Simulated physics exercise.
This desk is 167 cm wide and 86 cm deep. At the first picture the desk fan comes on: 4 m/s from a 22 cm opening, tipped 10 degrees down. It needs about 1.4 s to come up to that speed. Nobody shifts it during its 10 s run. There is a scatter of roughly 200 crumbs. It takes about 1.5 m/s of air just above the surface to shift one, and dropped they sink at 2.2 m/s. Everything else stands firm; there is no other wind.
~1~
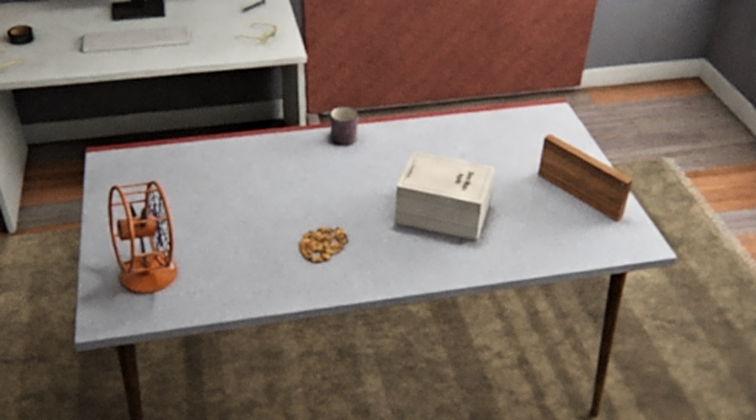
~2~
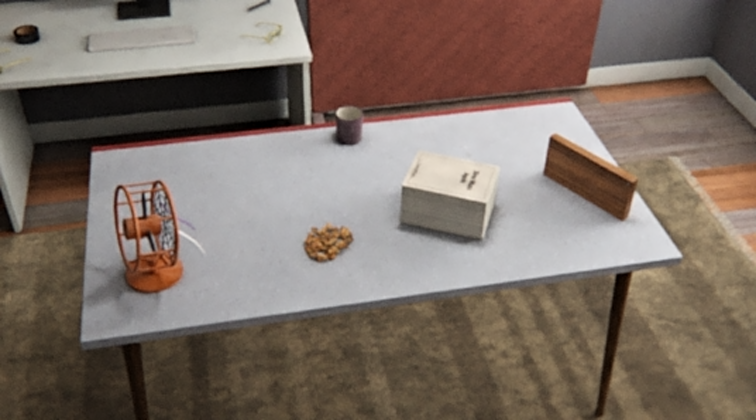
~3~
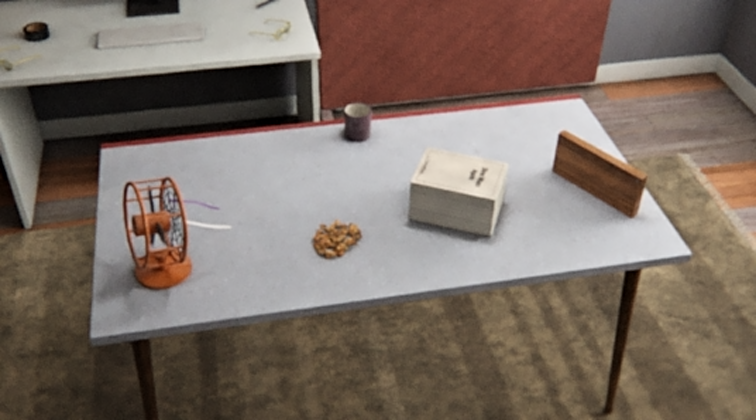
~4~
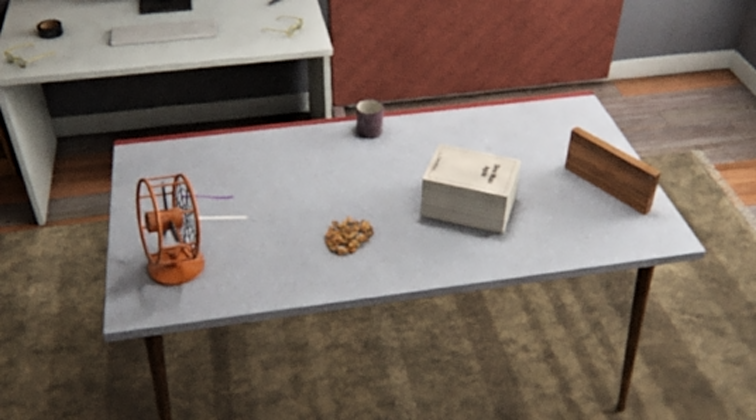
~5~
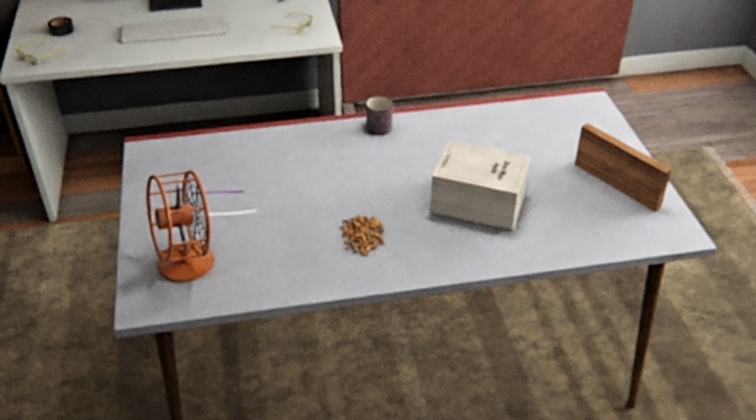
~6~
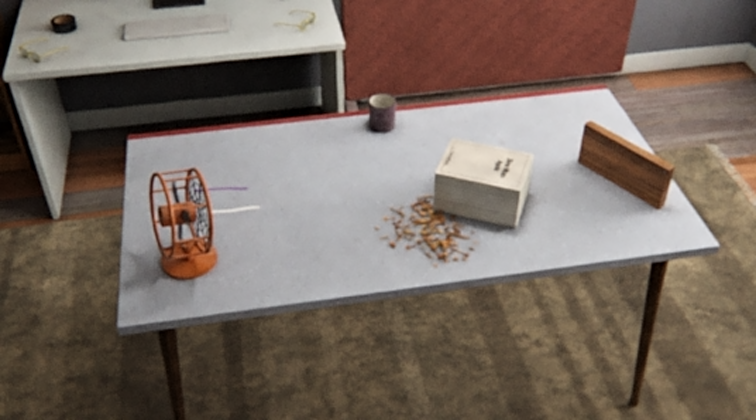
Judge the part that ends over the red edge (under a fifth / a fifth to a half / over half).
The share over the red edge is less than a fifth.
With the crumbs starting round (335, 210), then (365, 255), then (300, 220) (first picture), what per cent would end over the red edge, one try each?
In turn about 90 %, 0 %, 90 %.
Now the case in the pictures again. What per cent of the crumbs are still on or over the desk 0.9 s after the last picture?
About 20 %.
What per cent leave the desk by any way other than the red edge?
Some 90 per cent.
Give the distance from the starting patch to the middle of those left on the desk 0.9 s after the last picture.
Roughly 45 cm.
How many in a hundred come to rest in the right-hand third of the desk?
Near 2 %.
Then, 0.9 s after the last picture, 25 % are on the move or not yet settled, 2 % are over the red edge; the middle of those still in play is near (533, 239).
Then, 2.1 s after the last picture, 8 % are on the move or not yet settled, 2 % are over the red edge.
Then, 4.4 s after the last picture, 5 % are on the move or not yet settled, 3 % are over the red edge.
Then, 8.9 s after the last picture, at the end, 4 % are over the red edge.
